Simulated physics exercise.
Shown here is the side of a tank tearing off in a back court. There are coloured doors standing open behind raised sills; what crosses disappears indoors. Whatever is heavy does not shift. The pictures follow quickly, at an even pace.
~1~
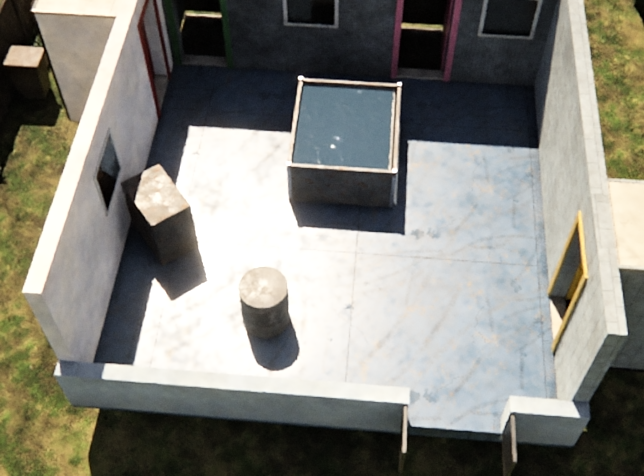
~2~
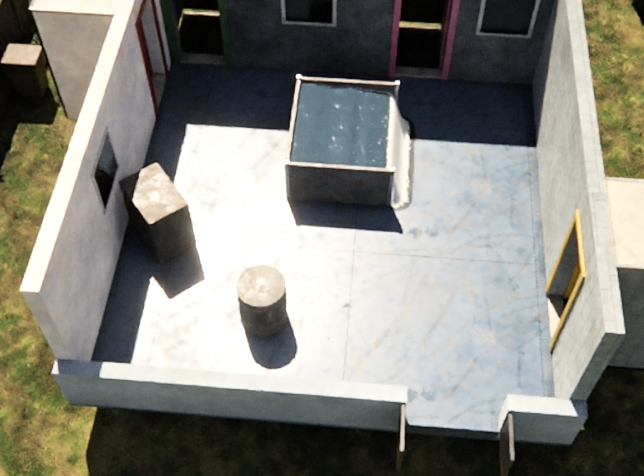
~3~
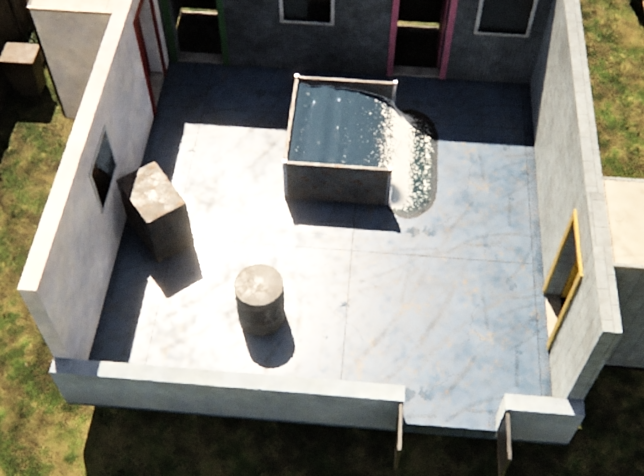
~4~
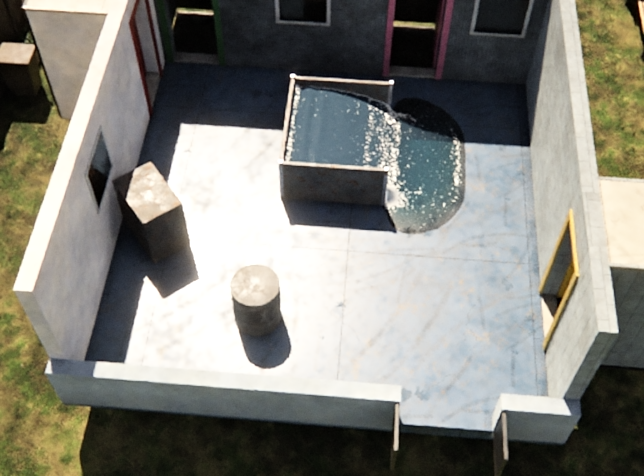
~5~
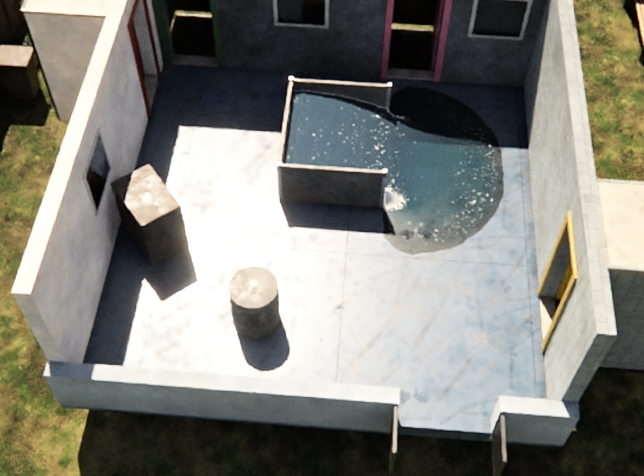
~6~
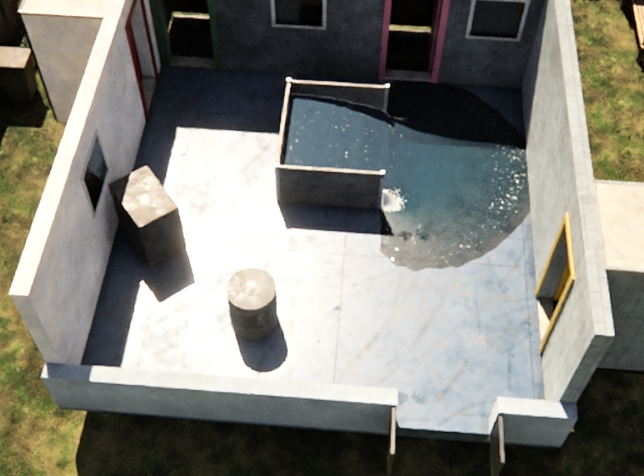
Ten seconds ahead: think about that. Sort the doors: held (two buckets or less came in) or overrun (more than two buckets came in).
Sorted: Pink door overrun, yellow door overrun, green door overrun, red door held.
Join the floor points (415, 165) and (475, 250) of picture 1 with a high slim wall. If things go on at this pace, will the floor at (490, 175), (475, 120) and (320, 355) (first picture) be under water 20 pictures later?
Taking the points in the order given, they are inundated, inundated and inundated.
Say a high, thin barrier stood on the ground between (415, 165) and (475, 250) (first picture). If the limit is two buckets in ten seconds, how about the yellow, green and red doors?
Note - yellow: Crosses the line; green: Does not reach it; red: Does not reach it.
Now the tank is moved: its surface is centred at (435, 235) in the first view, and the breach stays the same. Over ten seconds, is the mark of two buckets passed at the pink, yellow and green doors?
In order, pink overshoots, yellow overshoots, green remains below the limit.
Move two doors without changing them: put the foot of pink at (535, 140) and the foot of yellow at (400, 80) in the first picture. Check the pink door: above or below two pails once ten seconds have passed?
Result for pink: It ends up above.
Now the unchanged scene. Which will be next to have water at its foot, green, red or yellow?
The one in yellow.
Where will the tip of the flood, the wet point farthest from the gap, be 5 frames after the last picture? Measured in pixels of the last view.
I'd say around (538, 317).
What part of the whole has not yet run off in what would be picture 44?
82 per cent.
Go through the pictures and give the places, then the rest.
The tank at (346, 127) is whole and still, in the first picture.
The front is at (394, 208), out from the gap at (391, 148), in the second picture.
Water pours out at (389, 150) and has run to (413, 214), in the third picture.
Water pours out at (385, 151) and has run to (433, 224), in the fourth picture.
Water pours out at (383, 154) and has run to (491, 211), in the fifth picture.
Water pours out at (381, 156) and has run to (529, 201), in the sixth picture.
A moment on, water covers 25 % of the floor; the pink door wet at the sill, nothing in, the yellow door wet at the sill, nothing in, the green door not reached, the red door not reached.
Next, water covers 30 % of the floor; the pink door under two buckets in, the yellow door under two buckets in, the green door not reached, the red door not reached.
Then, water covers 45 % of the floor; the pink door over two buckets in, the yellow door over two buckets in, the green door not reached, the red door not reached.
Later, water covers 70 % of the floor; the pink door over two buckets in, the yellow door over two buckets in, the green door under two buckets in, the red door under two buckets in.
In the end, water covers 95 % of the floor; the pink door over two buckets in, the yellow door far over two buckets in, the green door over two buckets in, the red door under two buckets in.
